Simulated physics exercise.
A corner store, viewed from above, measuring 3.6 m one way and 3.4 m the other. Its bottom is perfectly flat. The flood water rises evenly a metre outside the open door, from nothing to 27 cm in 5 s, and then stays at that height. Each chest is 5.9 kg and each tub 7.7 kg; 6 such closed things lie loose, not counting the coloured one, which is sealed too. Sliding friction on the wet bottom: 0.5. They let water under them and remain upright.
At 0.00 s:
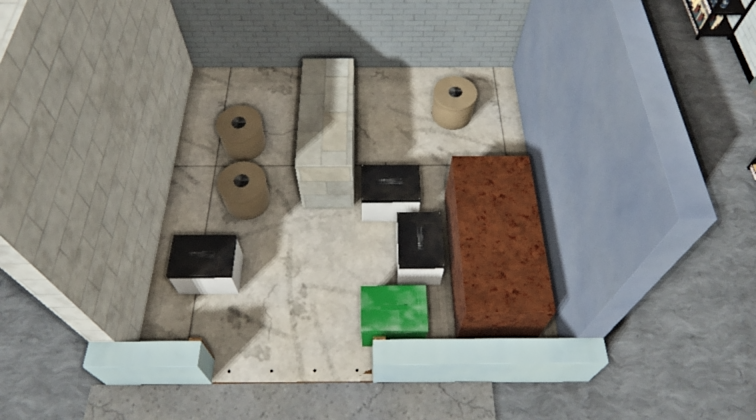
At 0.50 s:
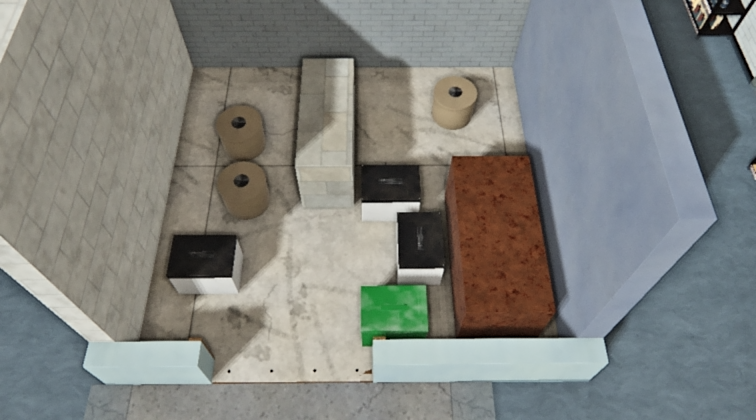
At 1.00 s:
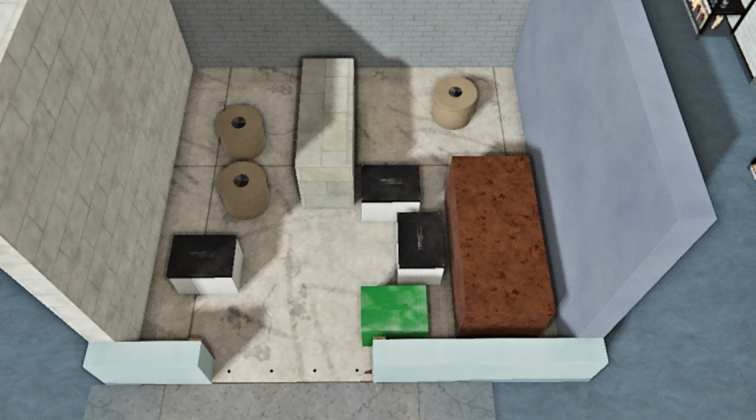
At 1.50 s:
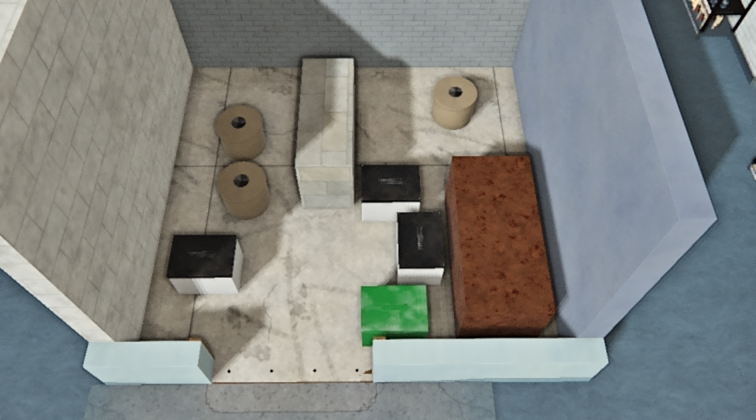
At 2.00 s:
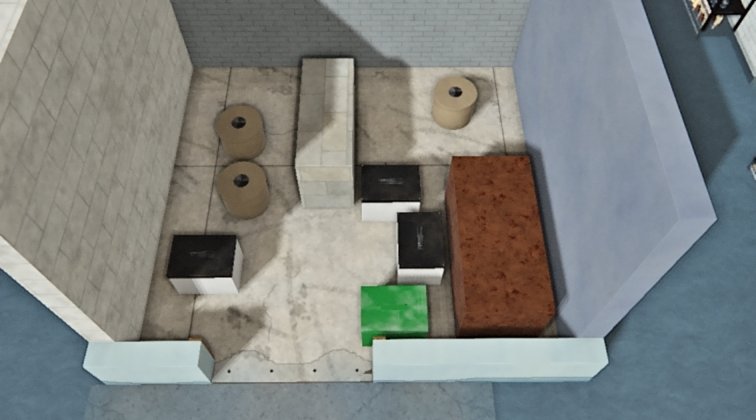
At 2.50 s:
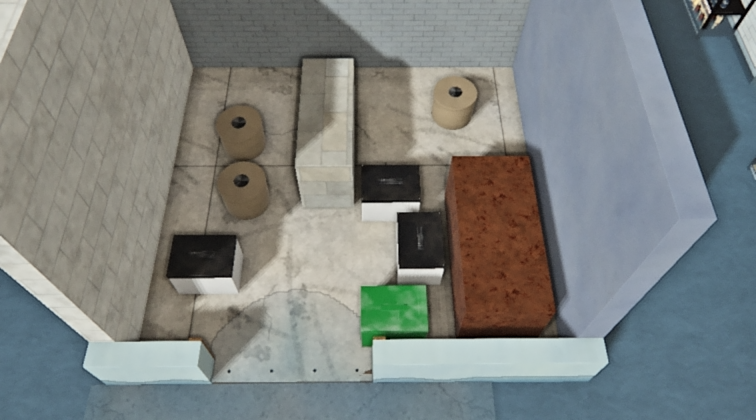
In a small walled store seen from above, water spread over the ground outside, then crept through the open doorway onto the floor, while the green box and the other boxes and tubs stayed still.
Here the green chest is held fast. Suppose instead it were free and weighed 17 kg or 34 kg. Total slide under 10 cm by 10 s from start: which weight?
Heavier only.
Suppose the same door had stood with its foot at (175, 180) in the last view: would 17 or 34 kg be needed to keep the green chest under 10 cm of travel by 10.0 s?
Then no option works.
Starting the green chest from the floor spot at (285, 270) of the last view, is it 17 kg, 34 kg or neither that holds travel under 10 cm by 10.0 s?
Result: Both fail.
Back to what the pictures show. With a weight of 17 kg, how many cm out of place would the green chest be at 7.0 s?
Around 20 centimetres out of place.
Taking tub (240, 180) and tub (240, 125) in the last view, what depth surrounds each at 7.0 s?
Some 21 cm at the first, some 21 cm at the second.
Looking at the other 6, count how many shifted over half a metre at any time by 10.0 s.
I count 5.
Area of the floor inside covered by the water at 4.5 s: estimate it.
Roughly 5.5 m2.
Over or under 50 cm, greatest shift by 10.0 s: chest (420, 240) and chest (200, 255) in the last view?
Object 1: Not surpassed, object 2: Surpassed.
After 3.5 s the green chest would be 0 cm from its start with 17 kg and 0 cm from its start with 34 kg; 1 cm of water round it then.
After 4.5 s the green chest would be 0 cm from its start with 17 kg and 0 cm from its start with 34 kg; 4 cm of water round it then.
After 7.0 s the green chest would be 16 cm from its start with 17 kg and 0 cm from its start with 34 kg; 9 cm of water round it then.
After 10.0 s the green chest would be 11 cm from its start with 17 kg and 0 cm from its start with 34 kg; 11 cm of water round it then.
